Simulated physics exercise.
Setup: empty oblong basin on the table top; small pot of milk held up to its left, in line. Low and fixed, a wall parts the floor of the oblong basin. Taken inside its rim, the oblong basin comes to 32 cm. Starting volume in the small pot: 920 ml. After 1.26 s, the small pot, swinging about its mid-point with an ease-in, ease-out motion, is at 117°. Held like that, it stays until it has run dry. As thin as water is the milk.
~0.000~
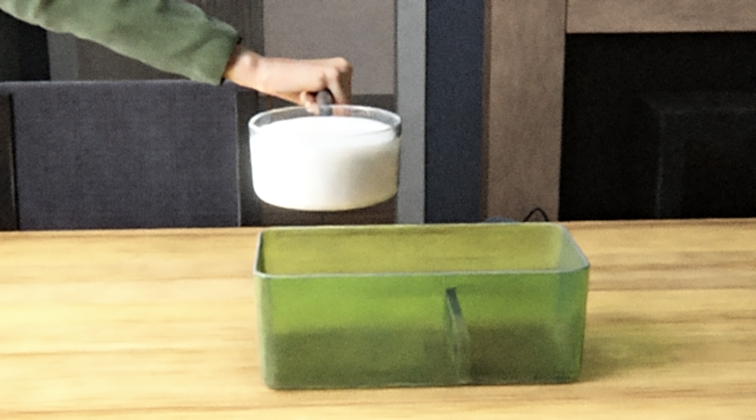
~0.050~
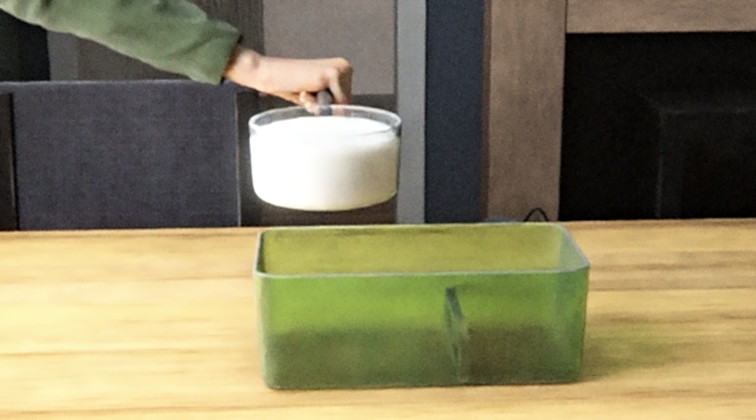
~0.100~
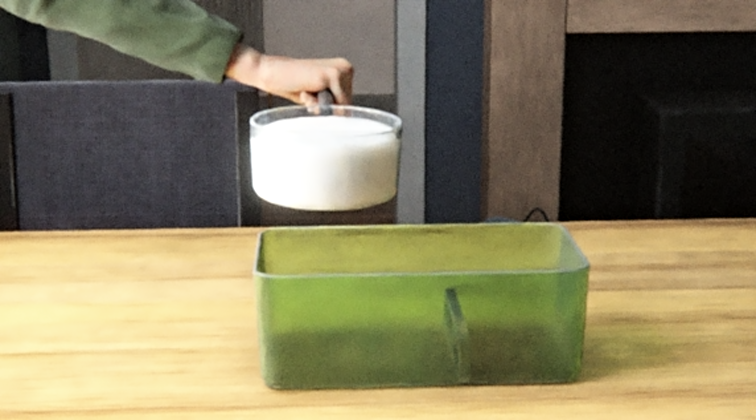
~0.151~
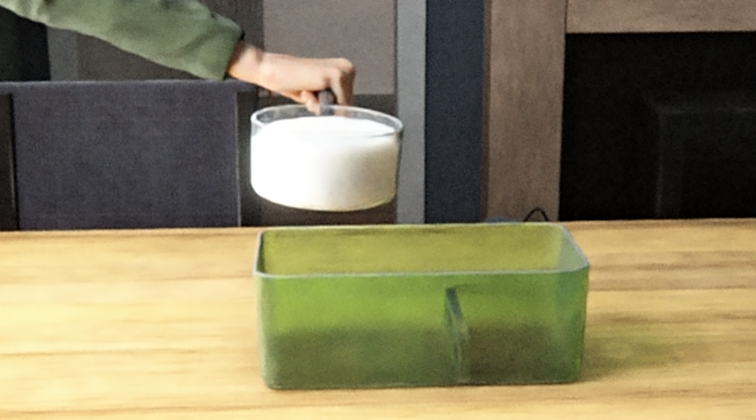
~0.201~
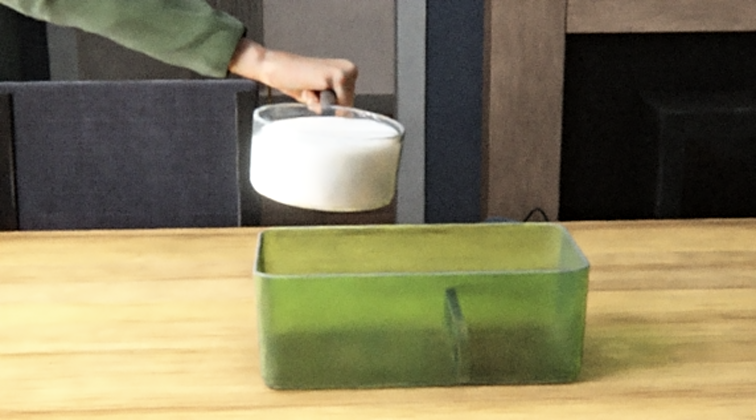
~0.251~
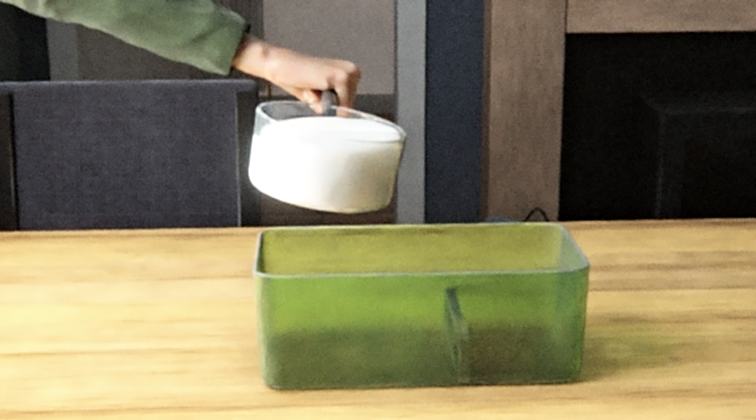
A small clear pot of milk, gripped by a hand in a green sleeve, hangs level and nearly motionless above the left part of an empty green oblong basin on a wooden table. It then leans slightly down to the right, the milk staying inside, while the basin remains still.
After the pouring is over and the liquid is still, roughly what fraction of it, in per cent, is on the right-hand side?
Roughly 51 out of 100 parts.
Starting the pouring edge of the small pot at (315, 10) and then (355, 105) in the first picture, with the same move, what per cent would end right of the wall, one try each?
Respectively 5 and 5 %.
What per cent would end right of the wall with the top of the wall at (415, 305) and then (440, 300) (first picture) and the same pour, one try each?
80 then 60 %.
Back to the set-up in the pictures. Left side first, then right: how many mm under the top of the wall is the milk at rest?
I'd say some 30 mm on the left and some 16 mm on the right.
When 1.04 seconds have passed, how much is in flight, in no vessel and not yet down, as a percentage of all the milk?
3 in a hundred, give or take.
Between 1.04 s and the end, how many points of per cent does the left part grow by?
About 7 percent.
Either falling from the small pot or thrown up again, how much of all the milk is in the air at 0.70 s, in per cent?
26 %.
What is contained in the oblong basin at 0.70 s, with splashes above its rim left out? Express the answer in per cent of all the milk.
Some 26 per cent.
Then, 0.70 s in, the tilt is 69° and 46 per cent is still to pour, 7 is left of the wall and 20 right of it.
Then, 1.04 s in, the tilt is 108° and 5 per cent is still to pour, 42 is left of the wall and 50 right of it.
Then, 1.38 s in, the tilt is 117° and 0 per cent is still to pour, 49 is left of the wall and 51 right of it.
Then, 1.76 s in, the tilt is 117° and 0 per cent is still to pour, 49 is left of the wall and 51 right of it.
Finally, 49 per cent lies left of the wall, 51 right of it and 1 outside.
